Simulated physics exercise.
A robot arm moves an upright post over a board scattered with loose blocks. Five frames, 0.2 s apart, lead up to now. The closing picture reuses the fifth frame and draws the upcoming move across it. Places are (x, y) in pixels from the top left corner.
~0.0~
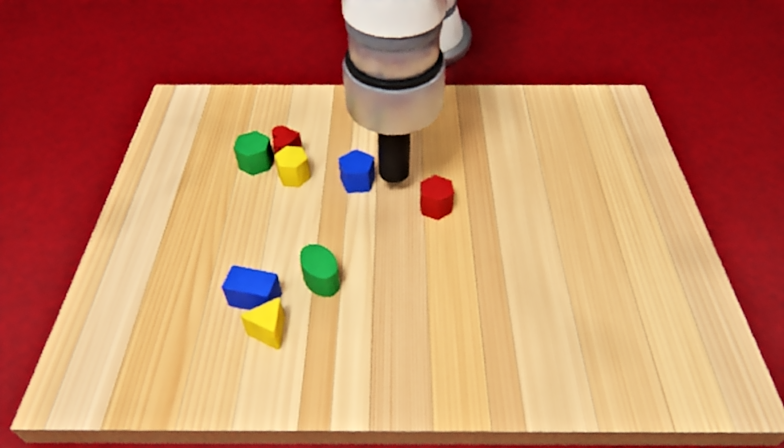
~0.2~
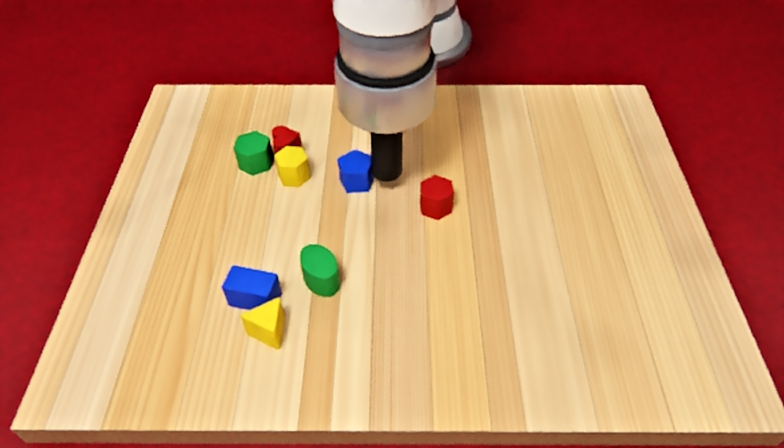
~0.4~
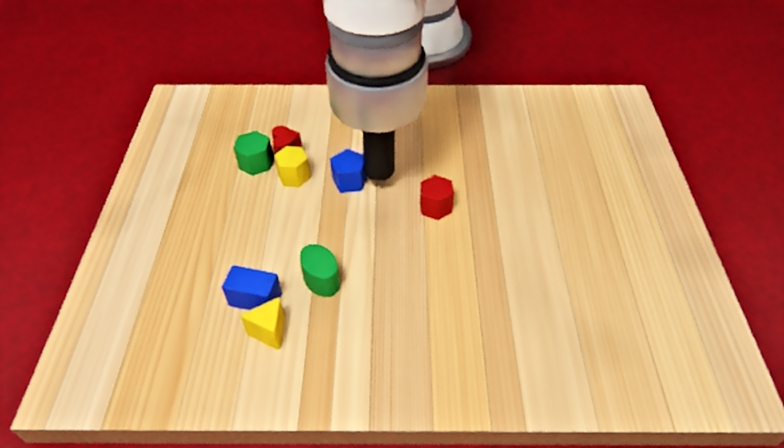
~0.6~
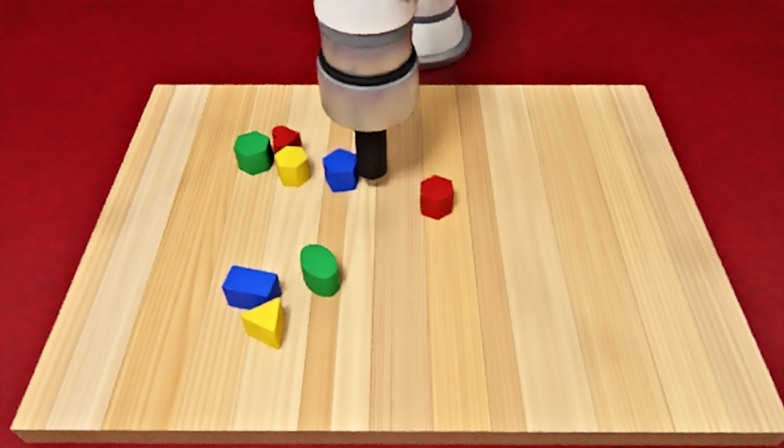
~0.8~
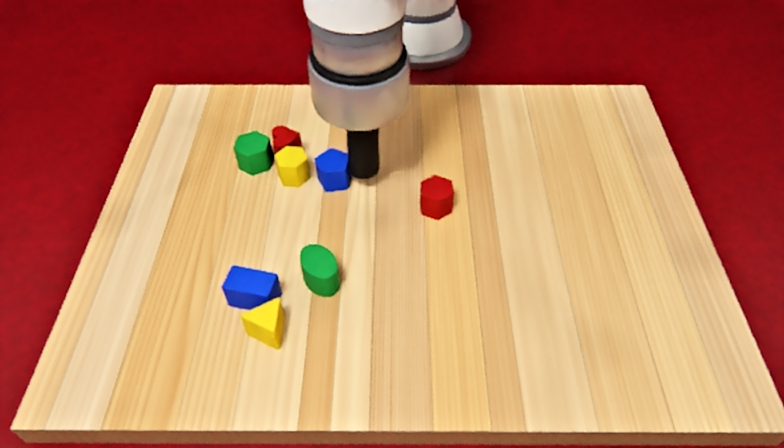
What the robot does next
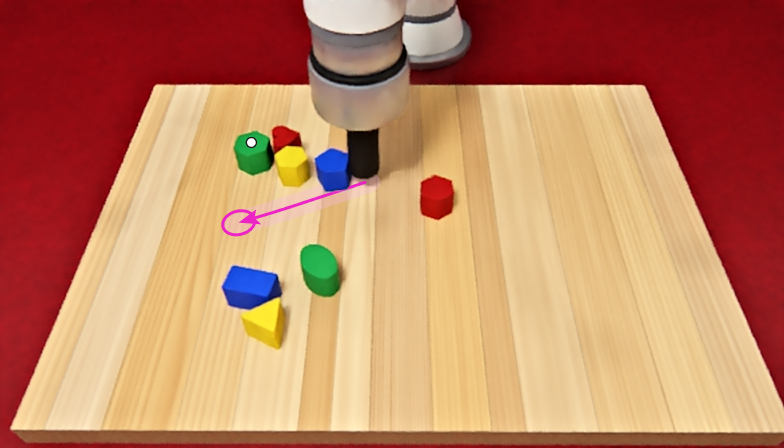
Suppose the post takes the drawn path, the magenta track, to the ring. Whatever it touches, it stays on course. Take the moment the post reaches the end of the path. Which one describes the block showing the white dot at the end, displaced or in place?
My prediction: It moves.
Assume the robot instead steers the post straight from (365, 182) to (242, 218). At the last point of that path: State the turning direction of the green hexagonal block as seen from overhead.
It goes round the way clock hands do.
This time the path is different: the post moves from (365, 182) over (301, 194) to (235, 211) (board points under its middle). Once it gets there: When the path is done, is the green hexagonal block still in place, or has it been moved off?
Moved off its spot.
Drawn move, straight from (365, 182) to (239, 223); the dot is on the green hexagonal block.
The first path, step by step. One third of the way, post at (322, 182); green hexagonal block at (245, 141); red heart-shaped block at (281, 134), turned 25° clockwise; yellow hexagonal block at (269, 154), turned 15° anticlockwise; blue pentagonal block at (296, 162), turned 50° clockwise.
Two thirds of the way, post at (279, 196); green hexagonal block at (238, 138), turned 20° clockwise; red heart-shaped block at (280, 133), turned 35° clockwise; yellow hexagonal block at (261, 152), turned 20° anticlockwise; blue pentagonal block at (285, 166), turned 85° clockwise.
At the end, post at (235, 209); green hexagonal block at (238, 138), turned 20° clockwise; red heart-shaped block at (280, 133), turned 35° clockwise; yellow hexagonal block at (261, 152), turned 20° anticlockwise; blue pentagonal block at (286, 167), turned 90° clockwise.
